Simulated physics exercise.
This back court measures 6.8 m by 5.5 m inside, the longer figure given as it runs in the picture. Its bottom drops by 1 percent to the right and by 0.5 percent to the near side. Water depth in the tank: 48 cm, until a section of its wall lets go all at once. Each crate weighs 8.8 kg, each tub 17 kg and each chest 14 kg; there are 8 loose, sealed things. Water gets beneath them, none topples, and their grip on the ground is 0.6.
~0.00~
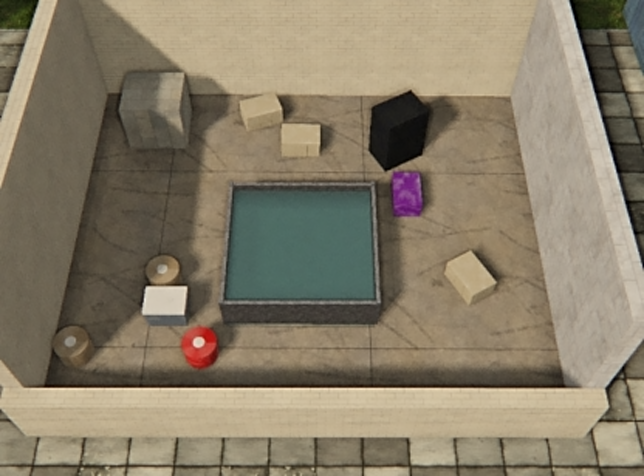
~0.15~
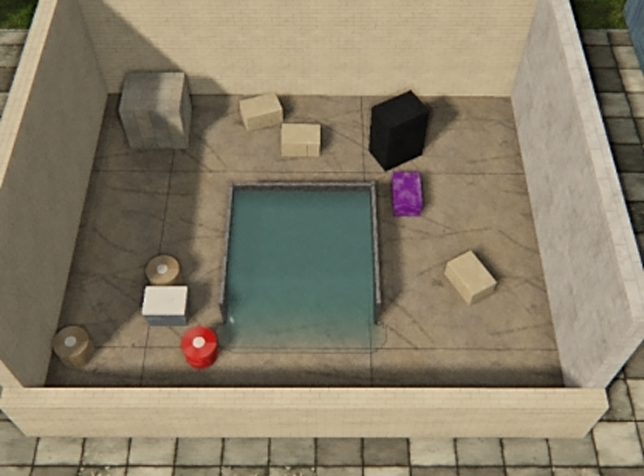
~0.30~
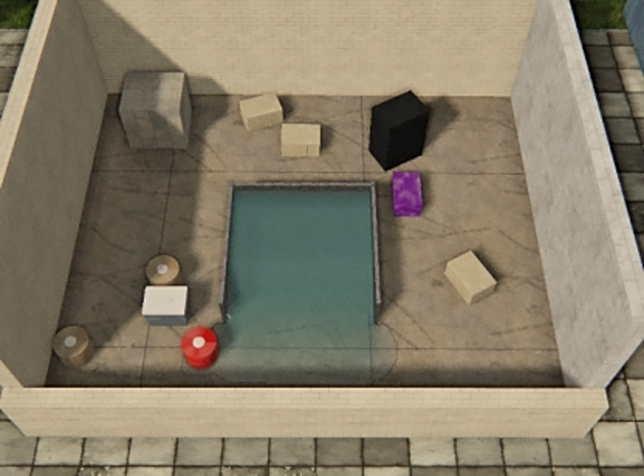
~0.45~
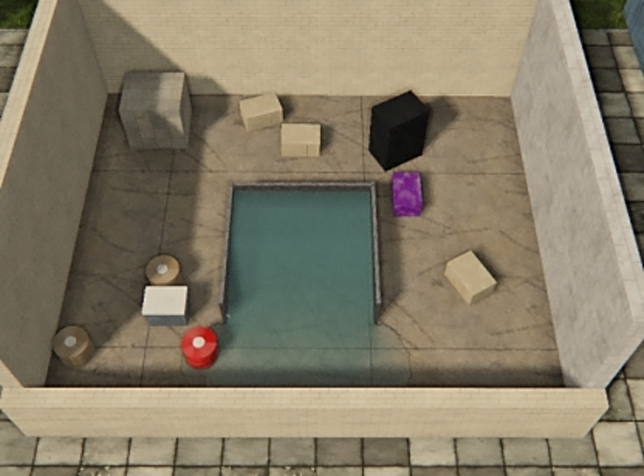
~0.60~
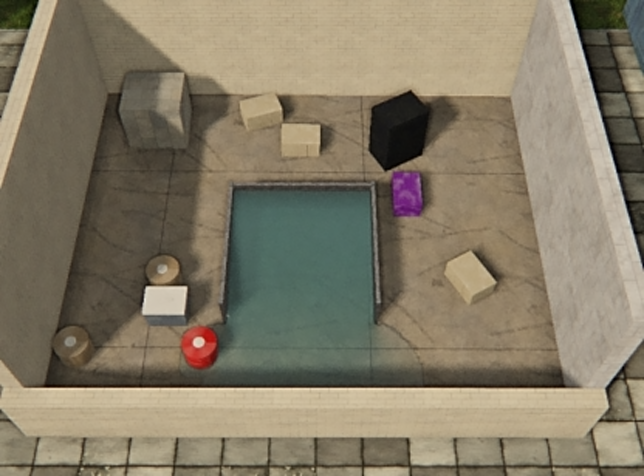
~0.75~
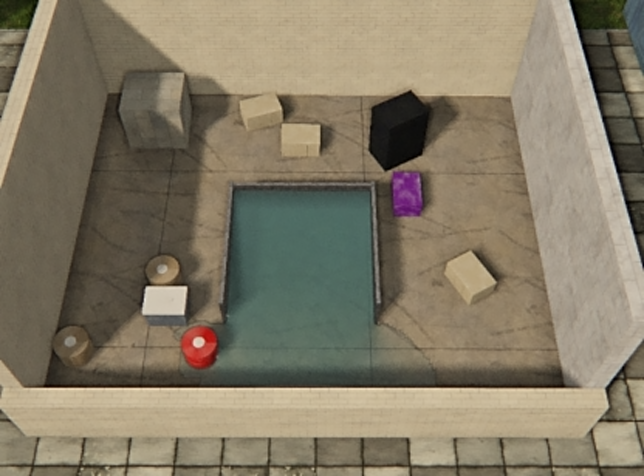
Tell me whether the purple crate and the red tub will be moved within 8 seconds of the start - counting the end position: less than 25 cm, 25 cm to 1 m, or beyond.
The purple crate? It relocates a little. The red tub? It relocates a long way.
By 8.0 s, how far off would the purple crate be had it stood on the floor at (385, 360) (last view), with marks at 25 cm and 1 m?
Short answer: It drifts a great distance.
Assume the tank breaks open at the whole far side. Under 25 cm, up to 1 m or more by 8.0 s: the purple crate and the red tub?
Here's how it goes: The purple crate winds up well off, and the red tub scarcely moves.
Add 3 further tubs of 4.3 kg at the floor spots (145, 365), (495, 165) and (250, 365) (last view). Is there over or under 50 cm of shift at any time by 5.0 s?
From first to last: Surpasses it, surpasses it, surpasses it.
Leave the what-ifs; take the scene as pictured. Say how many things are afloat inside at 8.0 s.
My tally comes to 3.
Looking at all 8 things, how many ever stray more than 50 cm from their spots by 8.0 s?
4.
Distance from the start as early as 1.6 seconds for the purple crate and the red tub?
About 0 cm and 0 cm, respectively.
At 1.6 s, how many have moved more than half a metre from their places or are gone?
By that point, 0.
After 1.6 s the purple crate is near (407, 188), 0.0 m from its start, aground; the red tub is near (197, 342), 0.0 m from its start, aground; 0 afloat.
After 3.6 s the purple crate is near (407, 188), 0.0 m from its start, aground; the red tub is near (97, 311), 1.4 m from its start, aground; 0 afloat.
After 5.6 s the purple crate is near (403, 187), 0.1 m from its start, aground; the red tub is near (124, 253), 1.8 m from its start, aground; 1 afloat.
After 8.0 s the purple crate is near (382, 177), 0.4 m from its start, aground; the red tub is near (124, 252), 1.8 m from its start, aground; 3 afloat.
